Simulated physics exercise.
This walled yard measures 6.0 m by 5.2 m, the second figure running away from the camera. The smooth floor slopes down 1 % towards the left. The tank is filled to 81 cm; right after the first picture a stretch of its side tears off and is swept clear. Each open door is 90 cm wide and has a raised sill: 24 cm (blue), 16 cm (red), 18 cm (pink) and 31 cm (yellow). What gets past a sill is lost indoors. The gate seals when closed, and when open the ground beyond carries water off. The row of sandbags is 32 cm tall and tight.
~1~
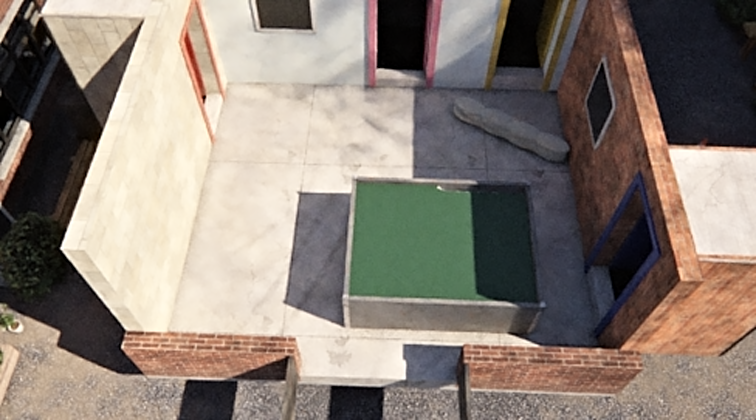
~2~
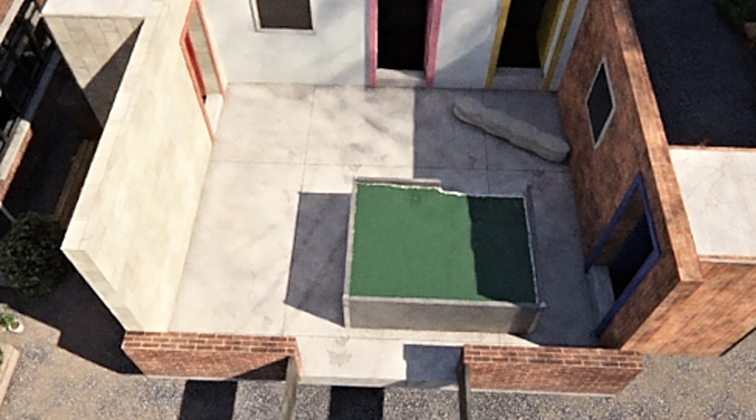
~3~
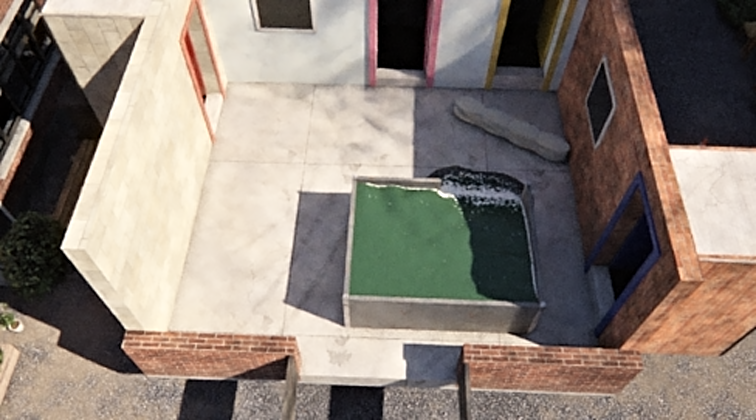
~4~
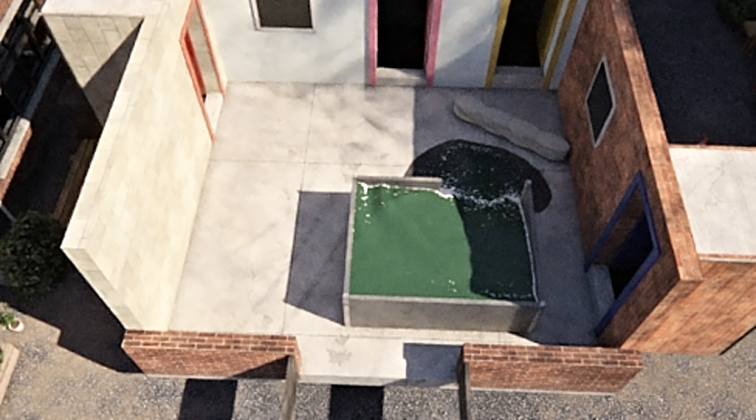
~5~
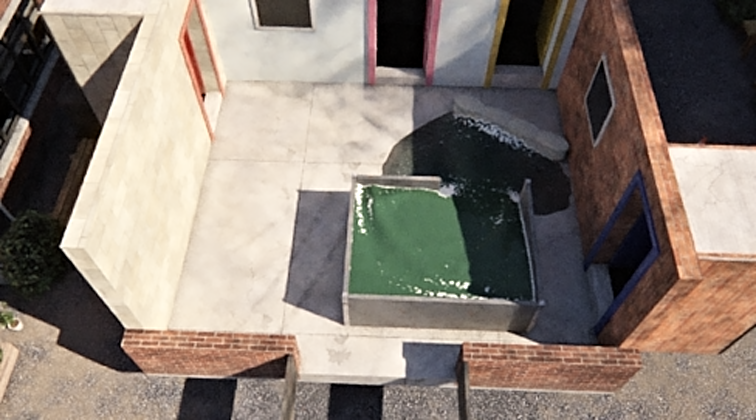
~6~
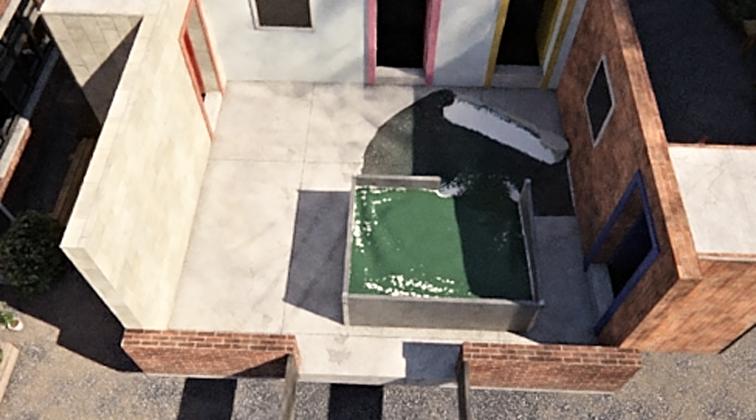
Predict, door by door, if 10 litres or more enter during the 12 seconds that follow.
Door by door: At the blue door it keeps below the limit; at the red door it exceeds the limit; at the pink door it exceeds the limit; at the yellow door it keeps below the limit.
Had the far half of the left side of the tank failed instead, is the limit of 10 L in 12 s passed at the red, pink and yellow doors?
Then: Red past it, pink under, yellow not over.
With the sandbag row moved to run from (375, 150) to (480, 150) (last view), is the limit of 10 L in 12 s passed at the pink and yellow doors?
Then: Pink not over, yellow over.
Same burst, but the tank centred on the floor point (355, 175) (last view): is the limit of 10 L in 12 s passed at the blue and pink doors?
Then: Blue below, pink over.
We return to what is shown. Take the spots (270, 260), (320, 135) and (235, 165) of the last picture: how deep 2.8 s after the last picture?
In that order: 0, 3 and 11 cm.
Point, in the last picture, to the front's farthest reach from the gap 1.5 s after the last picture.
At about (226, 83).
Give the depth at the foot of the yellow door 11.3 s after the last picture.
Roughly 6.5 cm deep.
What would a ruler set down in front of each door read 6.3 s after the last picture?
In cm: Blue 16, red 21, pink 12, yellow 12.
Then, 0.7 s after the last picture water covers 30 % of the floor and is deepest (52 cm) near (502, 146); blue door not reached, red door not reached, pink door 32 cm at the sill, 15 L in, yellow door 4 cm at the sill, 0 L in.
Then, 1.5 s after the last picture water covers 45 % of the floor and is deepest (43 cm) near (502, 146); blue door 4 cm at the sill, 0 L in, red door not reached, pink door 33 cm at the sill, 72 L in, yellow door 20 cm at the sill, 0 L in.
Then, 2.8 s after the last picture water covers 65 % of the floor and is deepest (34 cm) near (226, 83); blue door 5 cm at the sill, 0 L in, red door 31 cm at the sill, 55 L in, pink door 25 cm at the sill, 134 L in, yellow door 10 cm at the sill, 0 L in.
Then, 6.3 s after the last picture water covers 90 % of the floor and is deepest (22 cm) near (221, 106); blue door 16 cm at the sill, 0 L in, red door 21 cm at the sill, 191 L in, pink door 12 cm at the sill, 154 L in, yellow door 12 cm at the sill, 0 L in.
Then, 11.3 s after the last picture water covers 95 % of the floor and is deepest (19 cm) near (214, 137); blue door 9 cm at the sill, 0 L in, red door 16 cm at the sill, 211 L in, pink door 11 cm at the sill, 154 L in, yellow door 7 cm at the sill, 0 L in.
